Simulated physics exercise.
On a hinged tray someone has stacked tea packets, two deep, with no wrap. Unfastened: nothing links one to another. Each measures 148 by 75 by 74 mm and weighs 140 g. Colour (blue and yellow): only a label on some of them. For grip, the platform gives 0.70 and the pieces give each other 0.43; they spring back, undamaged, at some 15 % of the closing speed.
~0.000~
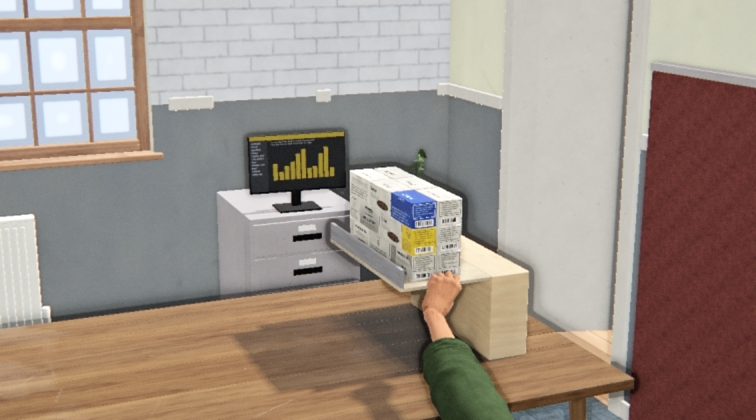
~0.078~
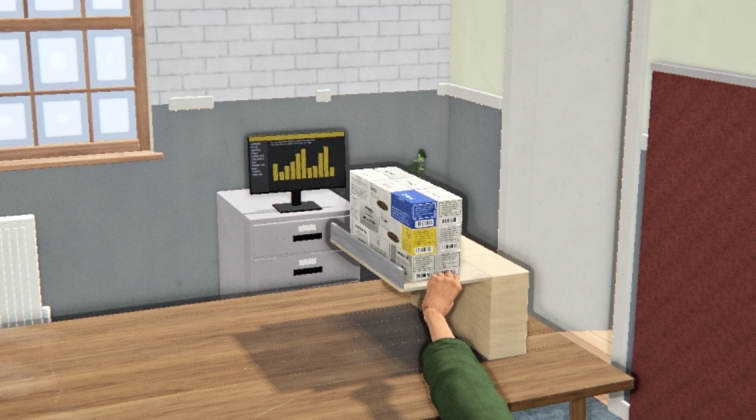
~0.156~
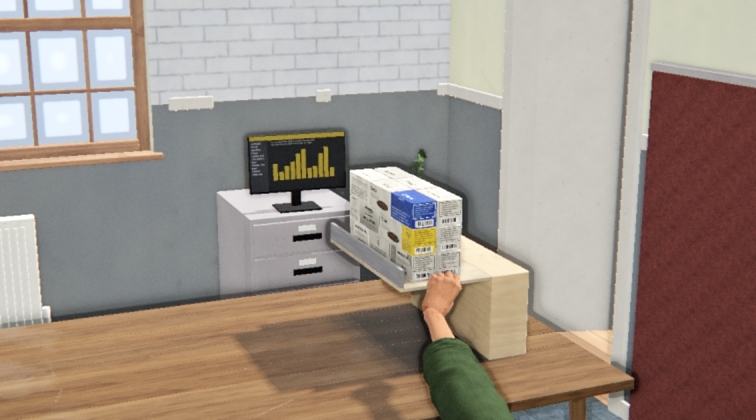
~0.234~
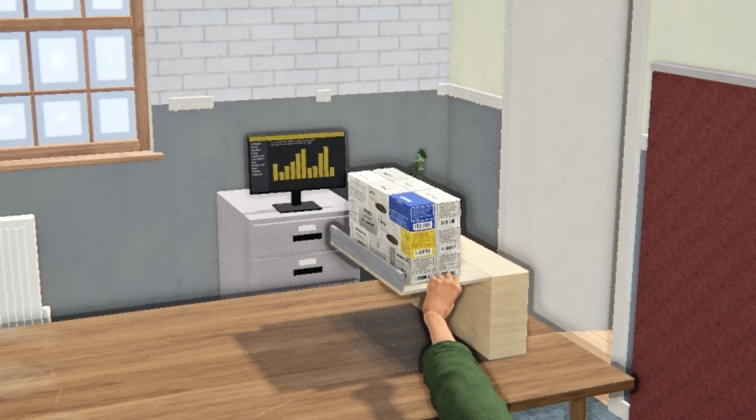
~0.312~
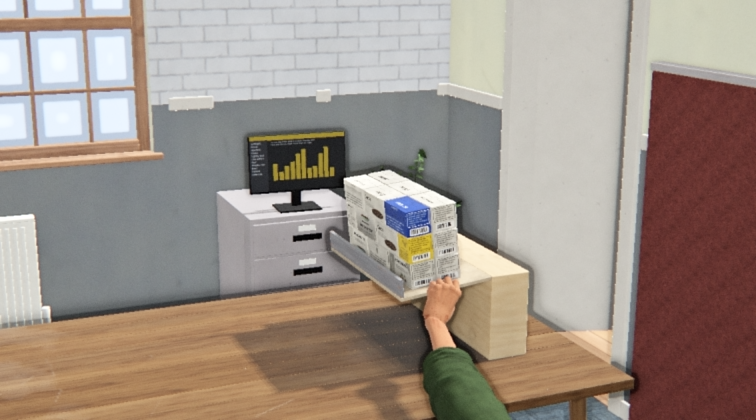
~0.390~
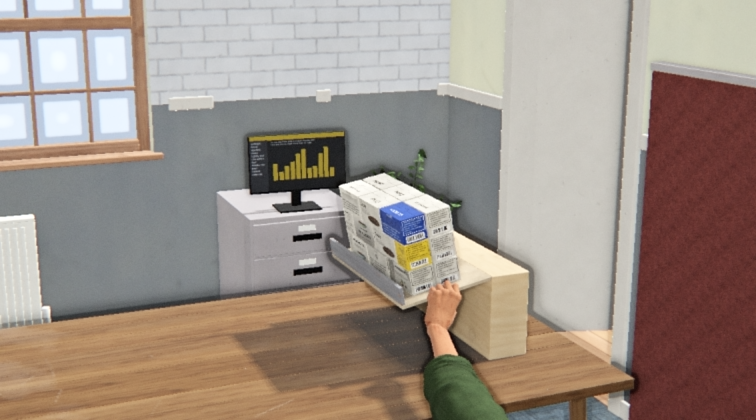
We see a hand in a green sleeve holding the edge of a tray stacked with white, blue and yellow packets beside a wooden block; at first nothing moves, then the tray tilts slightly and the packets lean left with it.
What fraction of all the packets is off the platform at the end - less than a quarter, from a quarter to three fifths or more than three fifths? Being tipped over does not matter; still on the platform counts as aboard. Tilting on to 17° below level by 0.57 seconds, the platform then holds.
At the end, from a quarter to three fifths of them.
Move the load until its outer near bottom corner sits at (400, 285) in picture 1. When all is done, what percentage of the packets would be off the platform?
Then 50 per cent.
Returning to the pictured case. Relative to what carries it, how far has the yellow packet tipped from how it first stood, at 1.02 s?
Tilt: Approx. 60°.
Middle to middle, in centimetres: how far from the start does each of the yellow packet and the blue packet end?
For yellow it's roughly 38 cm, and for blue it's roughly 48 cm.
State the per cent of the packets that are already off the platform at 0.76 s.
0 %.
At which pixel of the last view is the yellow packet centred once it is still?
Roughly (355, 360).
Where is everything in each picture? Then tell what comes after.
In the first picture (places mark the middle of the side facing us; leans and shifts are taken against what carries them), platform's outer corner (403, 290) slope 0°; yellow packet (424, 242); blue packet (425, 215); nothing disturbed.
The second picture shows platform's outer corner (403, 290) slope 0°; blue packet (425, 215).
The third picture shows platform's outer corner (403, 290) slope 0°; blue packet (425, 215).
The fourth picture shows platform's outer corner (403, 294) slope 2°; blue packet (423, 218).
The fifth picture shows platform's outer corner (403, 300) slope 6°; yellow packet (421, 249).
The sixth picture shows platform's outer corner (404, 308) slope 10°; yellow packet (418, 255); blue packet (415, 230); nothing disturbed.
After 0.76 s, slope 17°; none of the 20 packets off the platform, 15 disturbed; blue packet leaning 11°; yellow packet leaning 9°.
After 1.02 s, slope 17°; 9 of the 20 packets off the platform; blue packet on its side; yellow packet on its side.
By the end (1.5 s), slope 17°; 9 of the 20 packets off the platform; blue packet on its side; yellow packet on its side. That is 45 per cent. As the last picture would show them, middles, blue packet near (321, 360), yellow packet near (355, 360).
